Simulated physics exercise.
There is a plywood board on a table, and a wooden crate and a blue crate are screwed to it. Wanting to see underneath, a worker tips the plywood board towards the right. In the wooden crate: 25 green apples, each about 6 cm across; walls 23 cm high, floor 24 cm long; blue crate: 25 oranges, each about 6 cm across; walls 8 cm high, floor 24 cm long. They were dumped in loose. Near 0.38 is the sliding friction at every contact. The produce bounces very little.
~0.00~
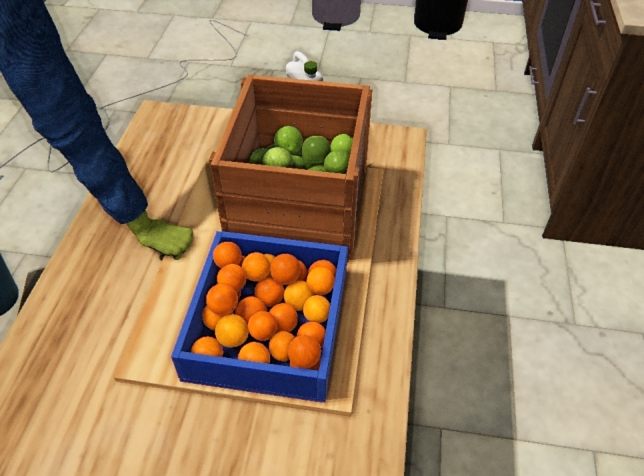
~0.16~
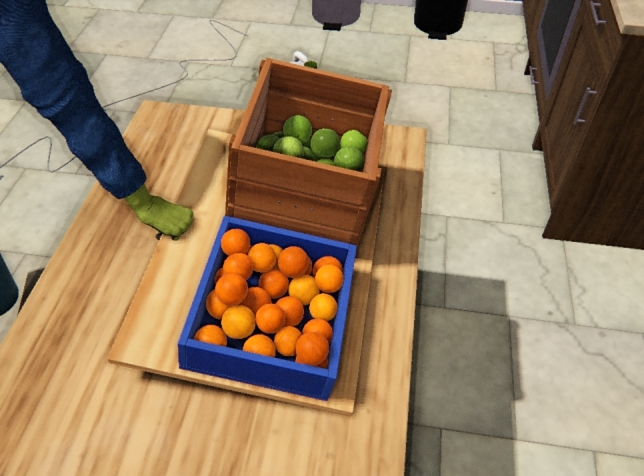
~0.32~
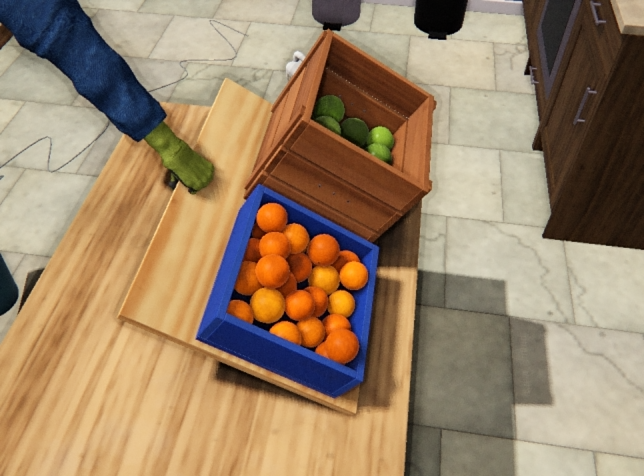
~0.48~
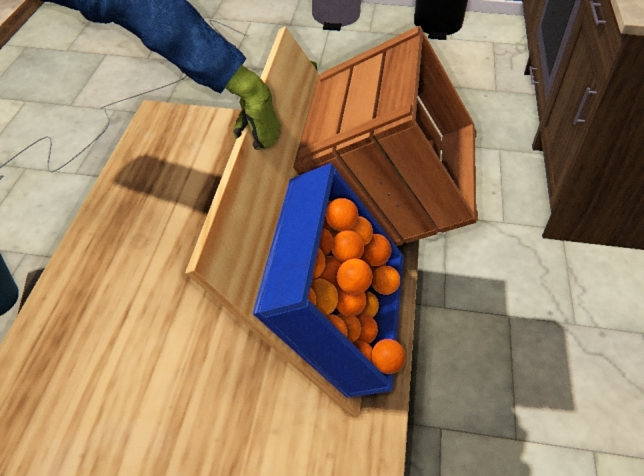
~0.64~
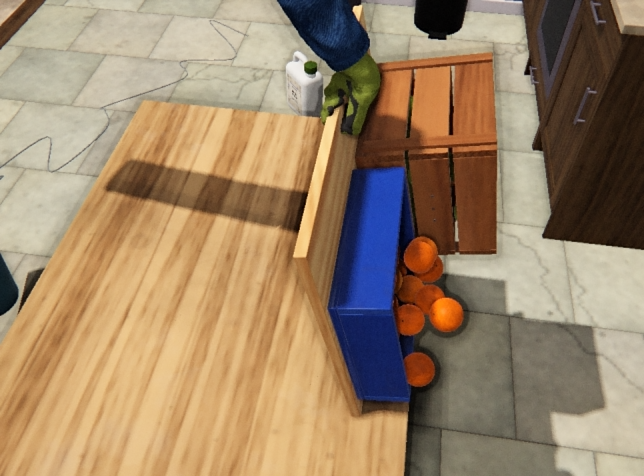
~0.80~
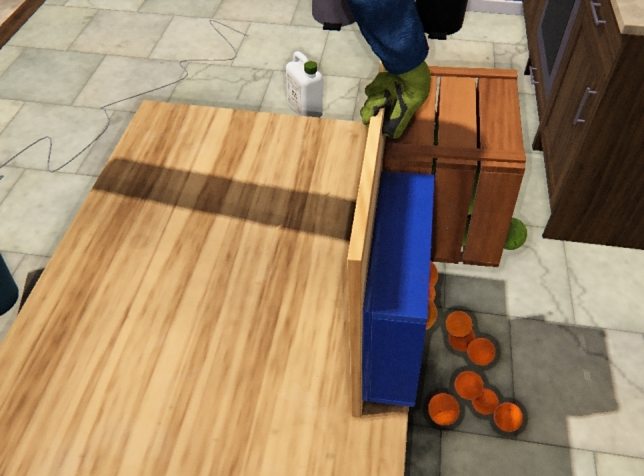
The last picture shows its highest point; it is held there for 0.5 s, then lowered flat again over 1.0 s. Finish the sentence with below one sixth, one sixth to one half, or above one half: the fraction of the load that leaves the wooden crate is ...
The fraction that leaves the wooden crate is one sixth to one half.
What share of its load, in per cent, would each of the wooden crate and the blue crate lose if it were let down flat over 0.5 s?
In that case wooden crate 30 %, blue crate 70 %.
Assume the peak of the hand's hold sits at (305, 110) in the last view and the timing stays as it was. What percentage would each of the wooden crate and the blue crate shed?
In that case wooden crate sheds 0 percent of its load and blue crate sheds 30 percent.
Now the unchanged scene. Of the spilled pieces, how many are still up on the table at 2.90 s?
Estimated count: 0.
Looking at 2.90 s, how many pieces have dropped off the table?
Estimated tally of pieces: Close to 25.
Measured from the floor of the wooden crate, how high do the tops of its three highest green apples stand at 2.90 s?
Around 14 centimetres.
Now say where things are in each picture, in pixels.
In the first picture (we follow the rim corner now nearest the camera), wooden crate at (346, 176); blue crate at (318, 374); tilt 0°; nothing out yet.
Wooden crate at (369, 176); blue crate at (329, 373); tilt 9°, in the second picture.
Wooden crate at (423, 187); blue crate at (357, 375); tilt 31°, in the third picture.
Wooden crate at (474, 216); blue crate at (389, 383); tilt 56°, in the fourth picture.
Wooden crate at (496, 247); blue crate at (409, 394); tilt 78°; 3 out, the lowest orange at (428, 267), in the fifth picture.
Wooden crate at (500, 261); blue crate at (415, 400); tilt 87°; 7 out, the lowest orange at (485, 402), in the sixth picture.
After 1.14 s, tilt 87°; 4 of 25 out of the wooden crate and 16 of 25 out of the blue crate.
After 1.56 s, tilt 72°; 7 of 25 out of the wooden crate and 16 of 25 out of the blue crate.
After 2.15 s, tilt 5°; 7 of 25 out of the wooden crate and 17 of 25 out of the blue crate.
Final count (at 2.90 s), 7 of 25 out of the wooden crate and 17 of 25 out of the blue crate. Asked share, 7 of 25, 28 per cent.
